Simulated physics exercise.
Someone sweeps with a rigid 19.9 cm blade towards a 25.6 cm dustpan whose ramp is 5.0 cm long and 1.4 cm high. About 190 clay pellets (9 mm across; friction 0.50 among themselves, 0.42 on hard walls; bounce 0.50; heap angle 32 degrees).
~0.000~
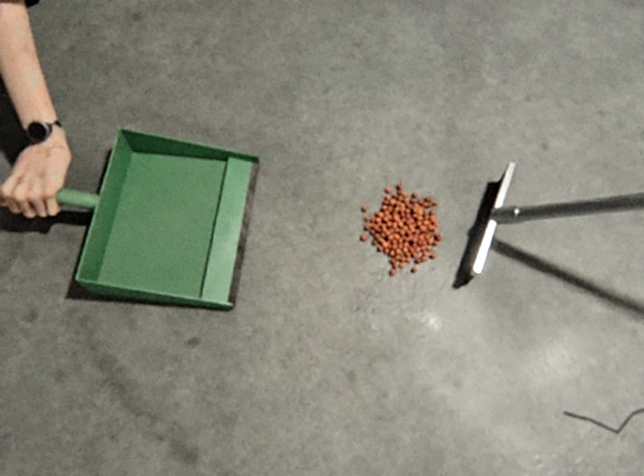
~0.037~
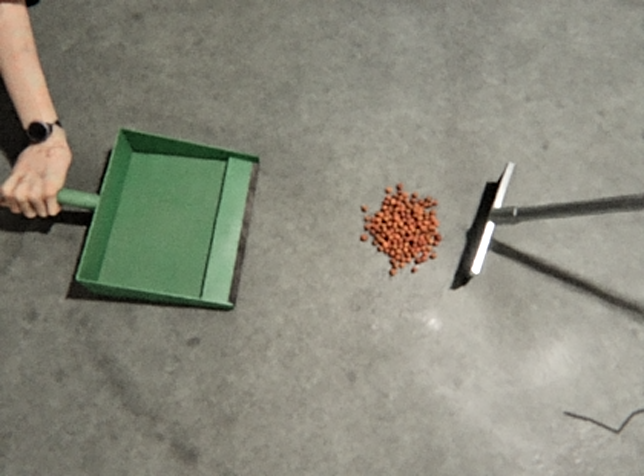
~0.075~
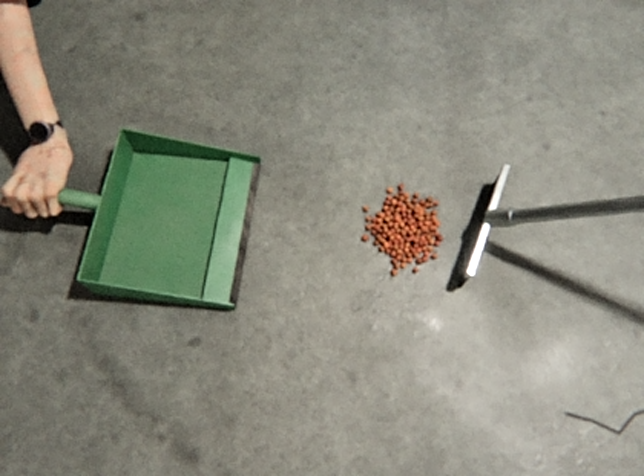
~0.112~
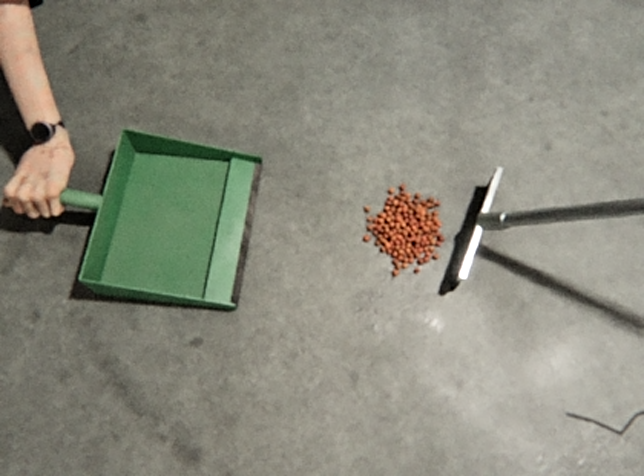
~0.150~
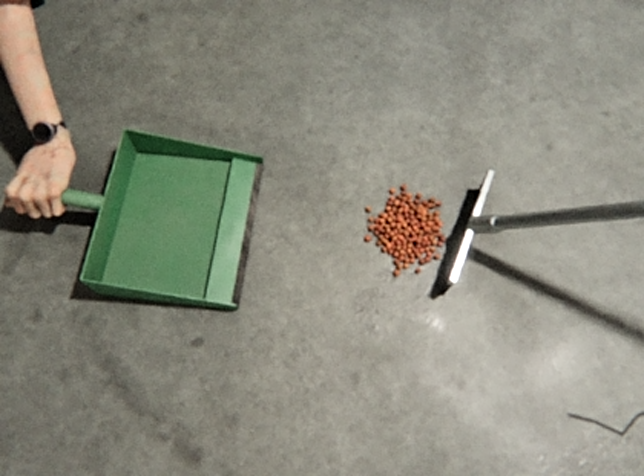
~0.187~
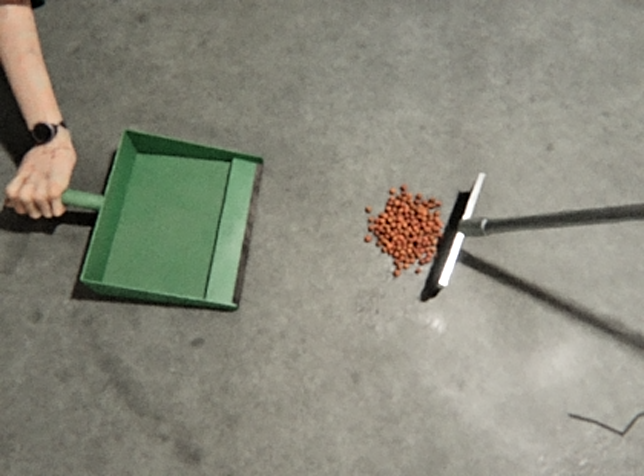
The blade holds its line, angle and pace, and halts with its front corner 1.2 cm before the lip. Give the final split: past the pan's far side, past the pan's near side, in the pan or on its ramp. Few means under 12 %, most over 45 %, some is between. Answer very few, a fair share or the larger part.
Far side very few, near side very few, pan very few.
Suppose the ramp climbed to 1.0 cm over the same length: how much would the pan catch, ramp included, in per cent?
Then about 0 per cent.
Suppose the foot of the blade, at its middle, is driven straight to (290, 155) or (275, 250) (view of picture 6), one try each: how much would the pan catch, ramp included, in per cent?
About 15 and 5 per cent.
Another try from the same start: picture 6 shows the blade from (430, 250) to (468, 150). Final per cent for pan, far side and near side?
Pan 10, far 45, near 0.
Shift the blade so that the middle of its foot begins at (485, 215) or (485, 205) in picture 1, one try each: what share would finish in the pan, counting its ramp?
Some 0 and 0 per cent.
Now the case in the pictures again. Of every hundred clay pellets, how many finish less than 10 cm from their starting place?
Roughly 35 per cent.
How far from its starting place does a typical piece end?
About 14 cm.
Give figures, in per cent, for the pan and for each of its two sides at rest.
Far side 0; near side 0; pan 0.
After 0.53 s, middle of the blade 19 cm from the lip; 0 % over the lip, far side 0 %, near side 0 %.
After 0.75 s, middle of the blade 10 cm from the lip; 0 % over the lip, far side 0 %, near side 0 %.
Then, at 1.09 s, middle of the blade 4 cm from the lip; 0 % over the lip, far side 0 %, near side 0 %.
By 1.4 s all is still; far side 0 %, near side 0 %, pan 0 %, in front of the lip or behind the blade 100 %.
